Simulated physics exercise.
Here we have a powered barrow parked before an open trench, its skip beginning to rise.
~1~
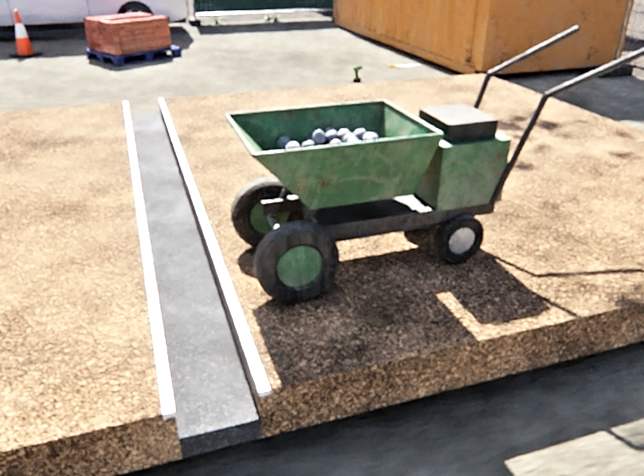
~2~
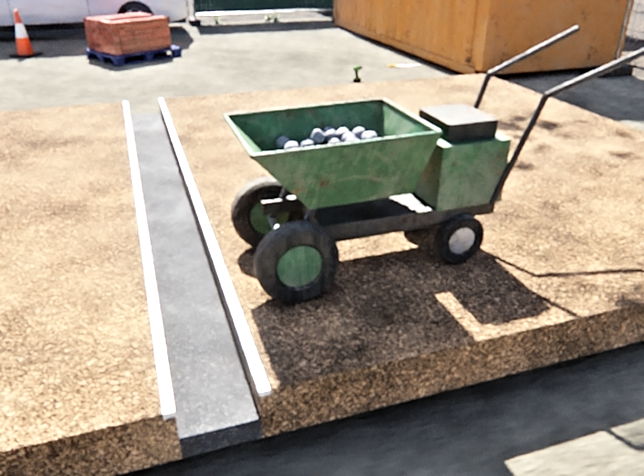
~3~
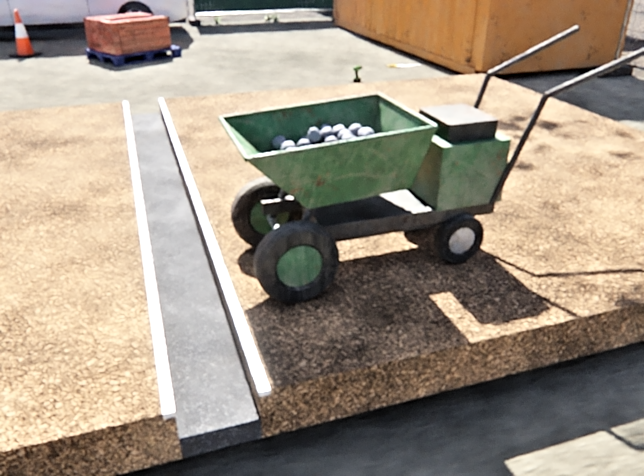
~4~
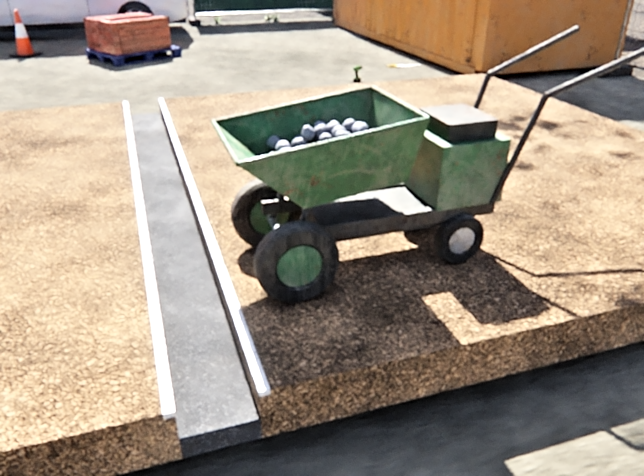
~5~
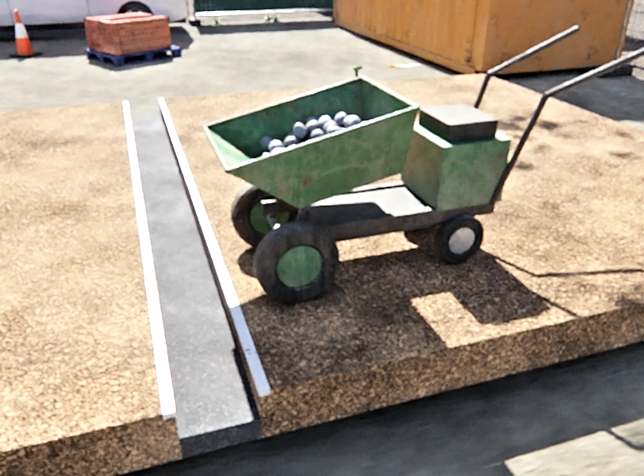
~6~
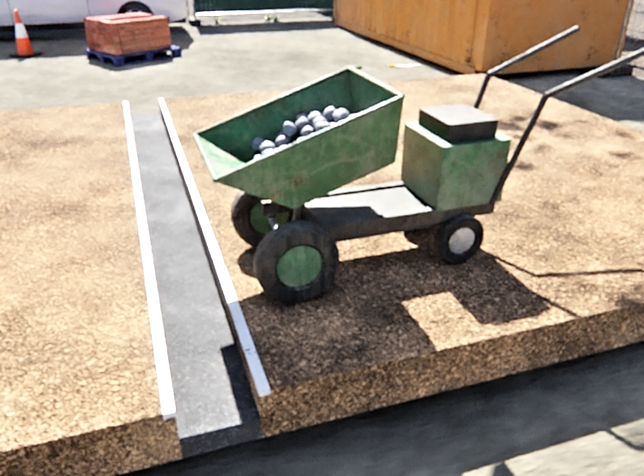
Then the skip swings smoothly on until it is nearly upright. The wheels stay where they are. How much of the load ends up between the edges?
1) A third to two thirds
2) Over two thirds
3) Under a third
3.
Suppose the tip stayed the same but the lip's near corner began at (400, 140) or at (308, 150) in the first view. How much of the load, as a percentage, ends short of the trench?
It comes out near 60 in a hundred for the first and near 0 in a hundred for the second.
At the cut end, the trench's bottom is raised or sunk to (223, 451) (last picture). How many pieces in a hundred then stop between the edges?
I'd put it at about 20 in a hundred.
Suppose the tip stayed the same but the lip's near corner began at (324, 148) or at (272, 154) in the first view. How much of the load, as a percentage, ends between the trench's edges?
100 and 50 percent, in that order.
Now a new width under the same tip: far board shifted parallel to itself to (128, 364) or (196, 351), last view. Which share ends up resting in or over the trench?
Well, it'd be something like 70 per cent the first time and 0 per cent the second.
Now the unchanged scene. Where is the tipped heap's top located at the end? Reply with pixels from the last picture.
My guess for the top is about pixel (107, 286).
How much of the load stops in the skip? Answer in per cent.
Roughly 0 percent.
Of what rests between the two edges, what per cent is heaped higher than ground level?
Estimate: Around 0 %.
Soon after the last picture, skip tipped steeply; all in the skip.
A little later, skip tipped right over; about half in the skip; a stray few in or heaped over the trench; about half beyond it; a stray few falling.
Later still, skip tipped right over; about a quarter in or heaped over the trench; most beyond it.
At rest, skip tipped right over; about a quarter in or heaped over the trench; most beyond it.
